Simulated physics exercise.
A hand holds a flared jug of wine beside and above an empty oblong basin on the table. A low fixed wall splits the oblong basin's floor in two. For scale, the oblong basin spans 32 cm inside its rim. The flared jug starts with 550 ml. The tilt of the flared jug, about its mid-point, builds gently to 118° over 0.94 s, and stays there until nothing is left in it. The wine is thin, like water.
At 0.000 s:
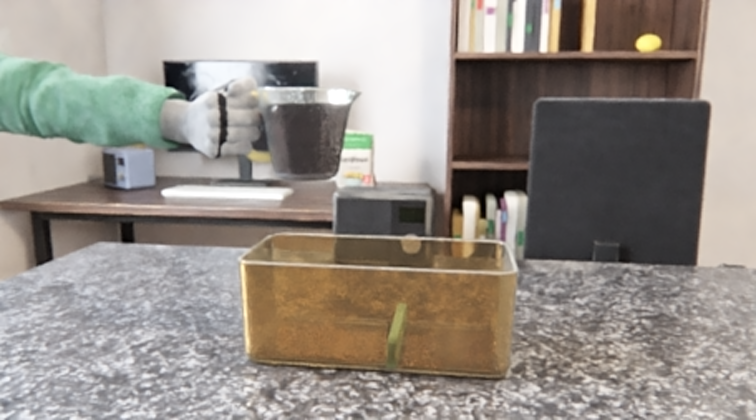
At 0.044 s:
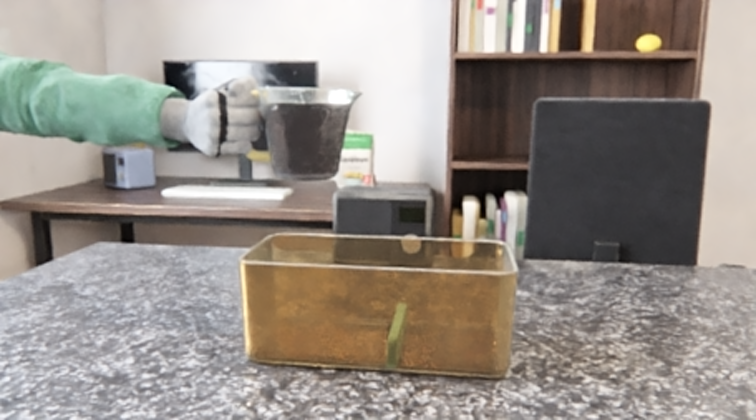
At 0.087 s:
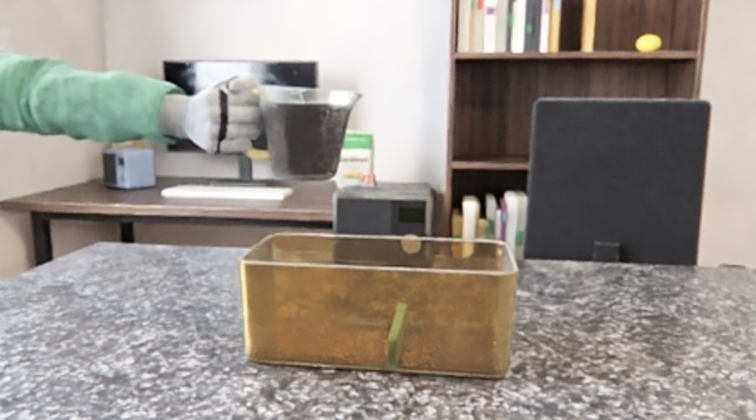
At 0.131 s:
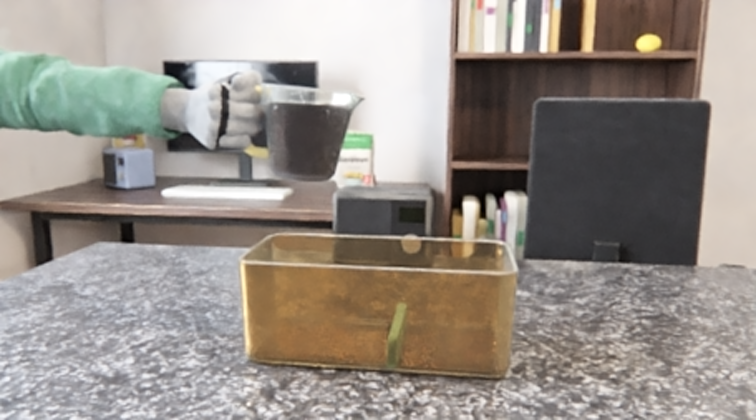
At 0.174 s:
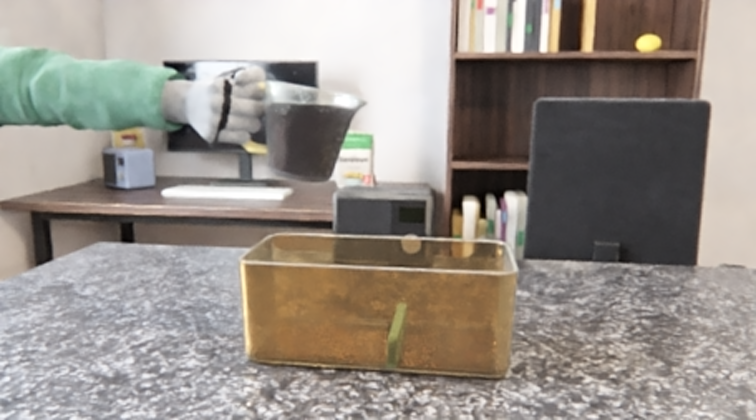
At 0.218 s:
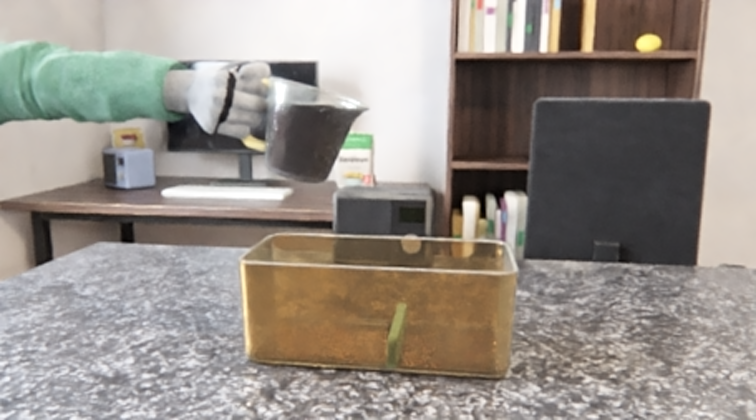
The footage shows a gloved hand in a green sleeve holding a flared jug of dark liquid above an oblong amber basin on a speckled table, first nearly level, then gradually tilting the jug toward the right.
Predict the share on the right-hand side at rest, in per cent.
The far part has some 67 per cent.
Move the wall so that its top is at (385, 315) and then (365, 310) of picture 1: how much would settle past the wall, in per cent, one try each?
In turn about 80 and 90 per cent.
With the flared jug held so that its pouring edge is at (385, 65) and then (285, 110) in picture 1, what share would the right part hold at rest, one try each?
First 85, then 10 per cent.
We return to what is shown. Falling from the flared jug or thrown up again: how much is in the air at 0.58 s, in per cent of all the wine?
Some 28 per cent.
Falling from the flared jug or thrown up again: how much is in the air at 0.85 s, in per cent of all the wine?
About 10 per cent.
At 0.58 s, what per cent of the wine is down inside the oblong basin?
About 12 per cent.
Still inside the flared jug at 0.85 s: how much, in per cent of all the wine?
About 4 per cent.
After 0.58 s the tilt is 81° and 58 per cent is still to pour, 0 is left of the wall and 13 right of it.
After 0.85 s the tilt is 116° and 4 per cent is still to pour, 21 is left of the wall and 66 right of it.
After 1.13 s the tilt is 118° and 0 per cent is still to pour, 31 is left of the wall and 68 right of it.
After 1.44 s the tilt is 118° and 0 per cent is still to pour, 32 is left of the wall and 67 right of it.
In the end 32 per cent lies left of the wall, 67 right of it and 1 outside.
